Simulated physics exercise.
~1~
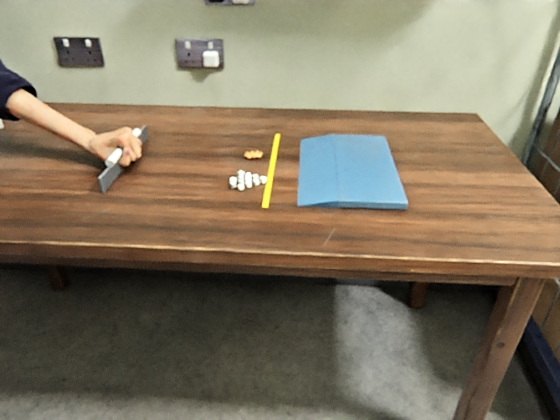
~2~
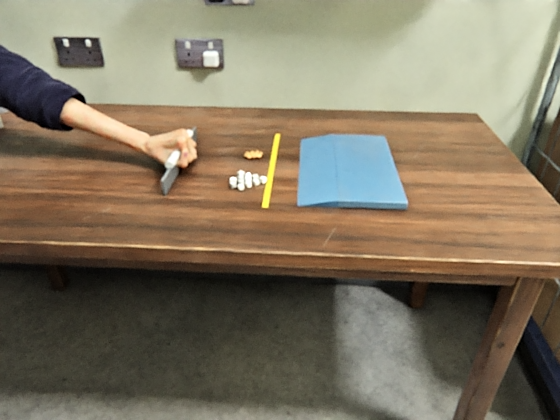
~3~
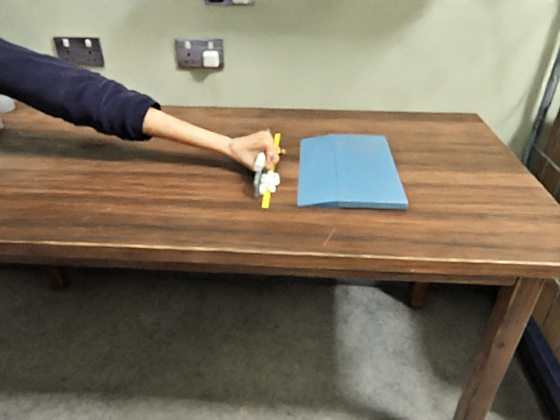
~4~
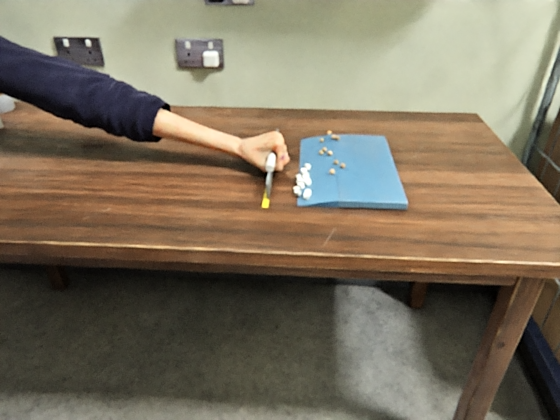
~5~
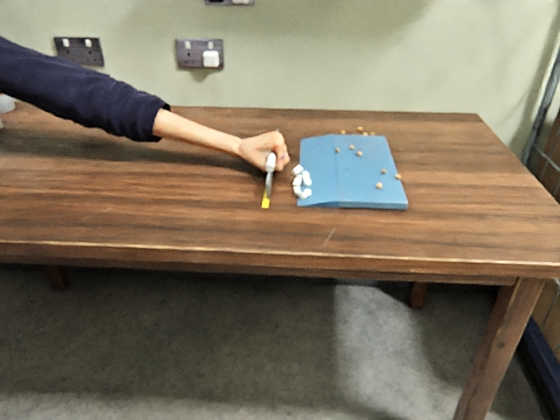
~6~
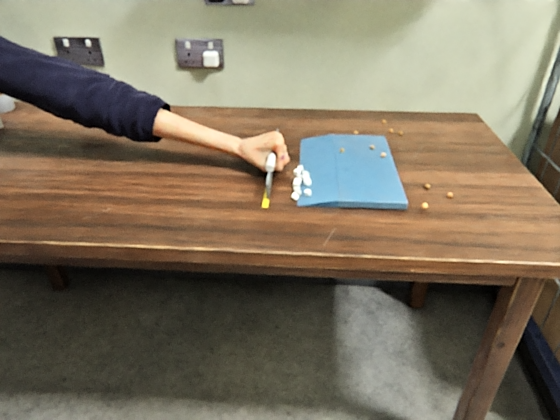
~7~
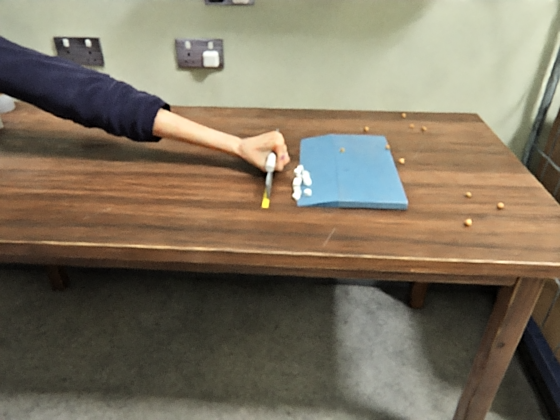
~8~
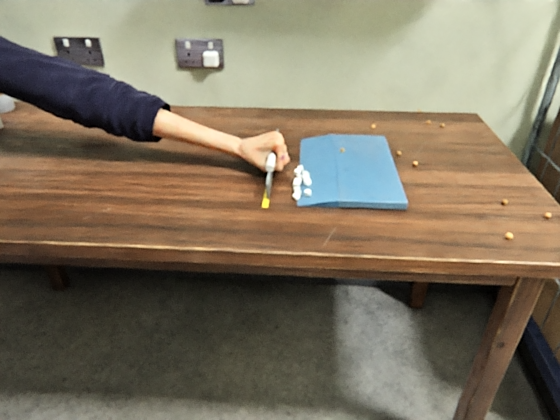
At first, a hand holds a flat grey scraper at the left of a wooden table, with a small orange-brown handful and a nearer white handful lying before a yellow tape mark and a blue slab. The hand sweeps the scraper right, reaches both handfuls and pushes them toward the slab. It stops at the tape and stays there. The white pieces slide only to the slab's near edge and settle, some resting on it. The brownish bits scatter up across the slab and roll off beyond it, ending spread over the table's right side.
